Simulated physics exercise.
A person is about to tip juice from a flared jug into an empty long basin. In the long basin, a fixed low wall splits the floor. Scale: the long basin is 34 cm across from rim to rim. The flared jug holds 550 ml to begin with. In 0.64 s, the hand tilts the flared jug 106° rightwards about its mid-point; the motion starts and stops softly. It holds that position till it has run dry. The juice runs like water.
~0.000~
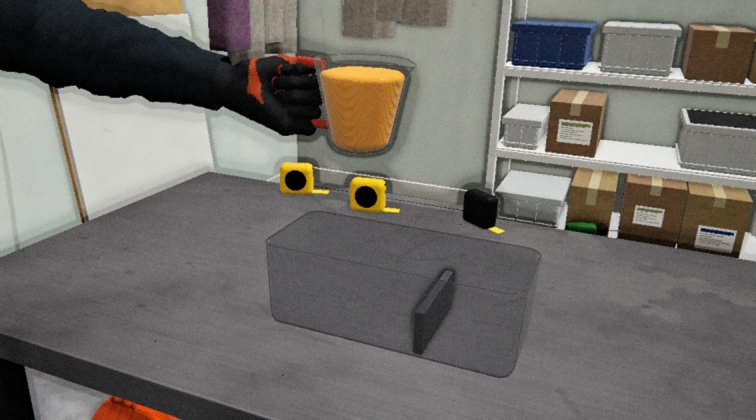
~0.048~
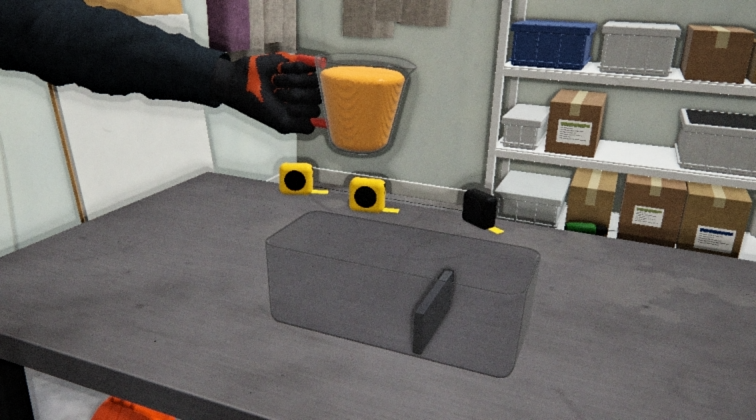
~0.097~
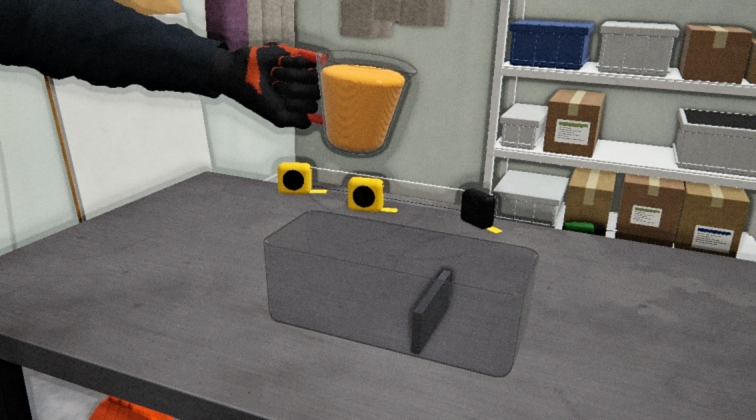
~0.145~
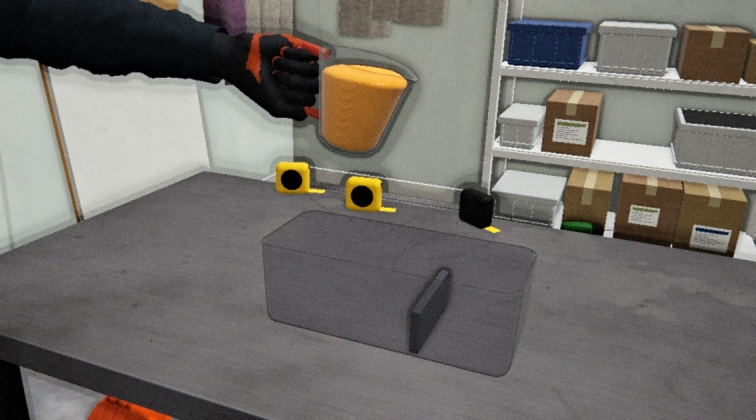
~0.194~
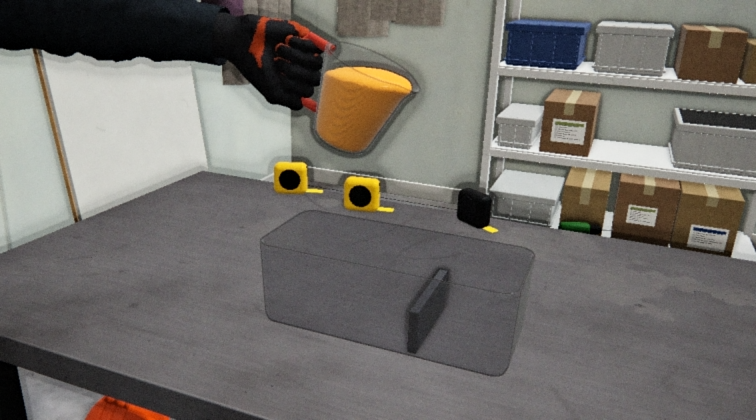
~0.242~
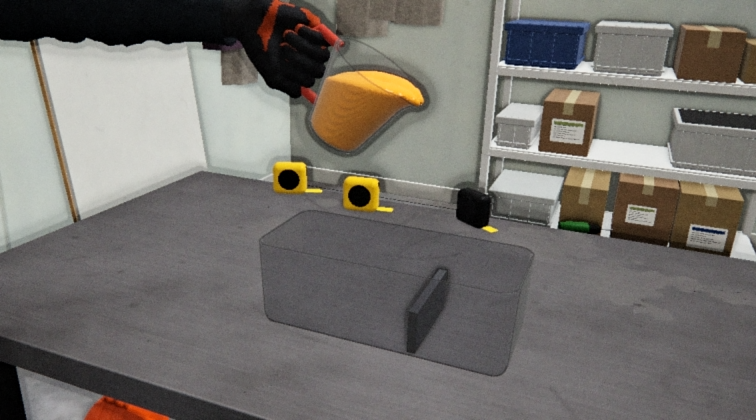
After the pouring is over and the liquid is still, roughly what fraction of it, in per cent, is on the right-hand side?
Roughly 78 out of 100 parts.
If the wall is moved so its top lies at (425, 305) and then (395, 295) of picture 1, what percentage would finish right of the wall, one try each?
80 then 90 %.
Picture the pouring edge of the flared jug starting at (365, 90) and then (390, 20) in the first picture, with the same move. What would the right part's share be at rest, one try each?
Near 5 in a hundred on the first go and near 40 in a hundred on the second.
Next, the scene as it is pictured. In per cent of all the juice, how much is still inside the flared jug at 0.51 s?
Portion remaining: Approx. 42 per cent.
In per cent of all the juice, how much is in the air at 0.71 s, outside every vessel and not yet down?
Close to 18 per cent.
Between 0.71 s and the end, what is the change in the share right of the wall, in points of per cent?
There is a rise of about 10.
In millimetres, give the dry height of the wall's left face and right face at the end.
It's around 56 mm on the left side and around 30 mm on the right side.
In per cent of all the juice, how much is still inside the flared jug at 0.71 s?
5 per cent or so.
Then, 0.51 s in, the tilt is 96° and 42 per cent is still to pour, 0 is left of the wall and 19 right of it.
Then, 0.71 s in, the tilt is 106° and 5 per cent is still to pour, 9 is left of the wall and 67 right of it.
Then, 0.92 s in, the tilt is 106° and 0 per cent is still to pour, 18 is left of the wall and 78 right of it.
Then, 1.14 s in, the tilt is 106° and 0 per cent is still to pour, 19 is left of the wall and 78 right of it.
Finally, 19 per cent lies left of the wall, 78 right of it and 3 outside.
